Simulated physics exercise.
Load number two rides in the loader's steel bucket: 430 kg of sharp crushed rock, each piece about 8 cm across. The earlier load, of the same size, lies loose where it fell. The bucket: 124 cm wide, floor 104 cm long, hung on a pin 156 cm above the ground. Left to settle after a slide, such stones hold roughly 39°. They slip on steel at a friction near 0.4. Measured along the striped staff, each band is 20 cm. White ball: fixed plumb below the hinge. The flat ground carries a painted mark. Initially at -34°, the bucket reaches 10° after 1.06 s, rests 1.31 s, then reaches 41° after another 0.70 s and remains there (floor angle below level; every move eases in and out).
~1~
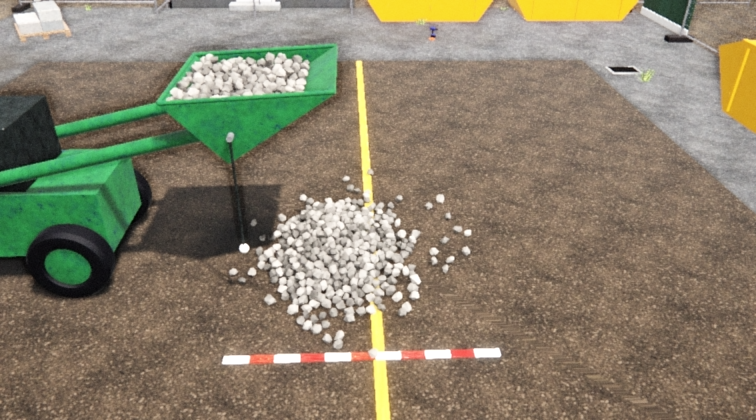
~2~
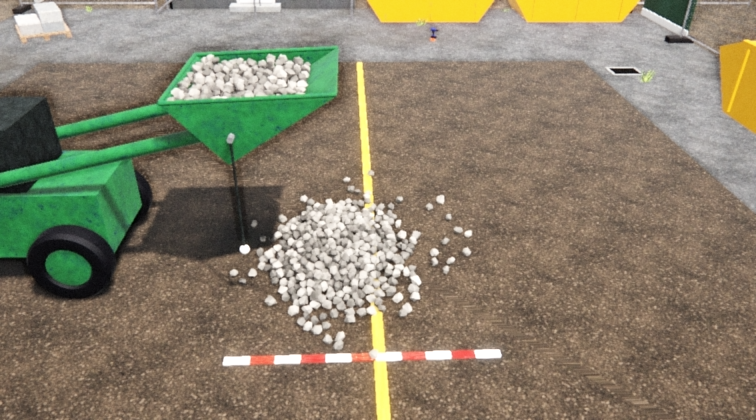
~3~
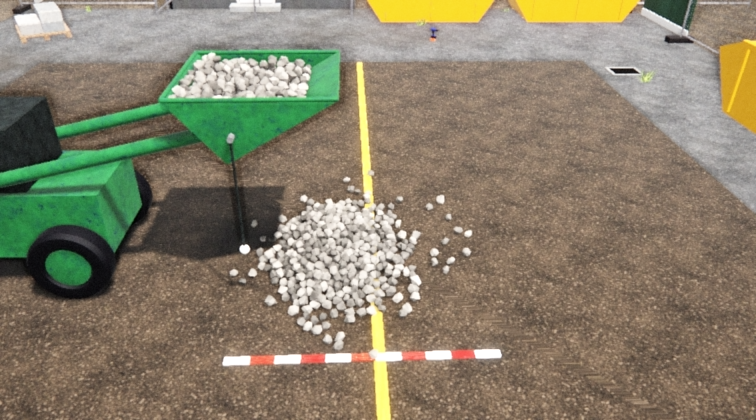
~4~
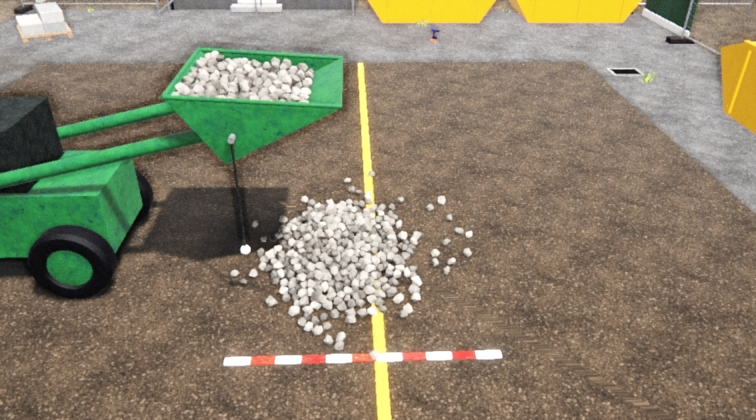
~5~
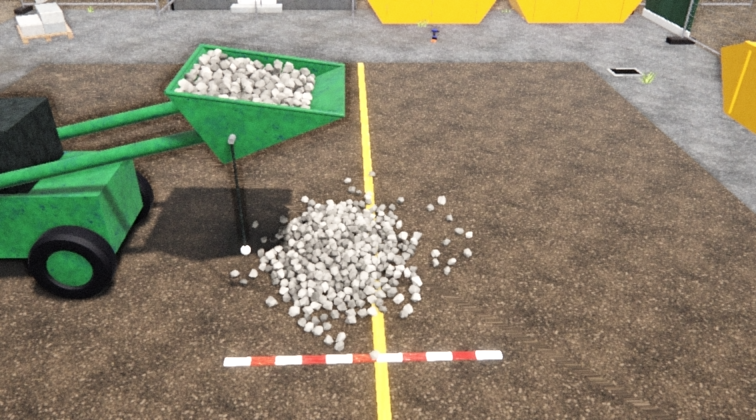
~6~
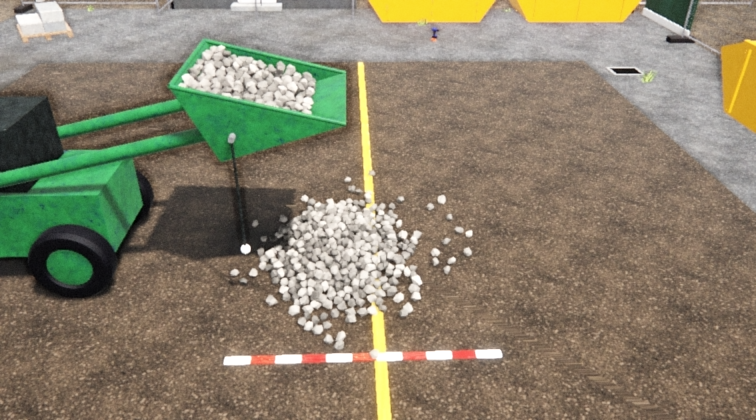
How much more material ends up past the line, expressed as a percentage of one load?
About 62 per cent of a load.
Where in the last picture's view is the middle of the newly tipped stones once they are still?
Around (381, 238) in the last picture.
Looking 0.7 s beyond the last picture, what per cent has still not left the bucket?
Near 100 per cent of the load is held.
Then, 0.4 s after the last picture the floor is at 3°; in per cent of one load, 100 in the bucket, 84 short of the line, 16 past the line; the foremost stones are at (454, 237).
Then, 0.7 s after the last picture the floor is at 10°; in per cent of one load, 100 in the bucket, 84 short of the line, 16 past the line; the foremost stones are at (454, 237).
Then, 3.1 s after the last picture the floor is at 41°; in per cent of one load, 26 in the bucket, 145 short of the line, 30 past the line; the foremost stones are at (454, 237).
Then, 5.8 s after the last picture the floor is at 41°; in per cent of one load, 0 in the bucket, 122 short of the line, 78 past the line; the foremost stones are at (516, 253). Net gain past the line, 62.
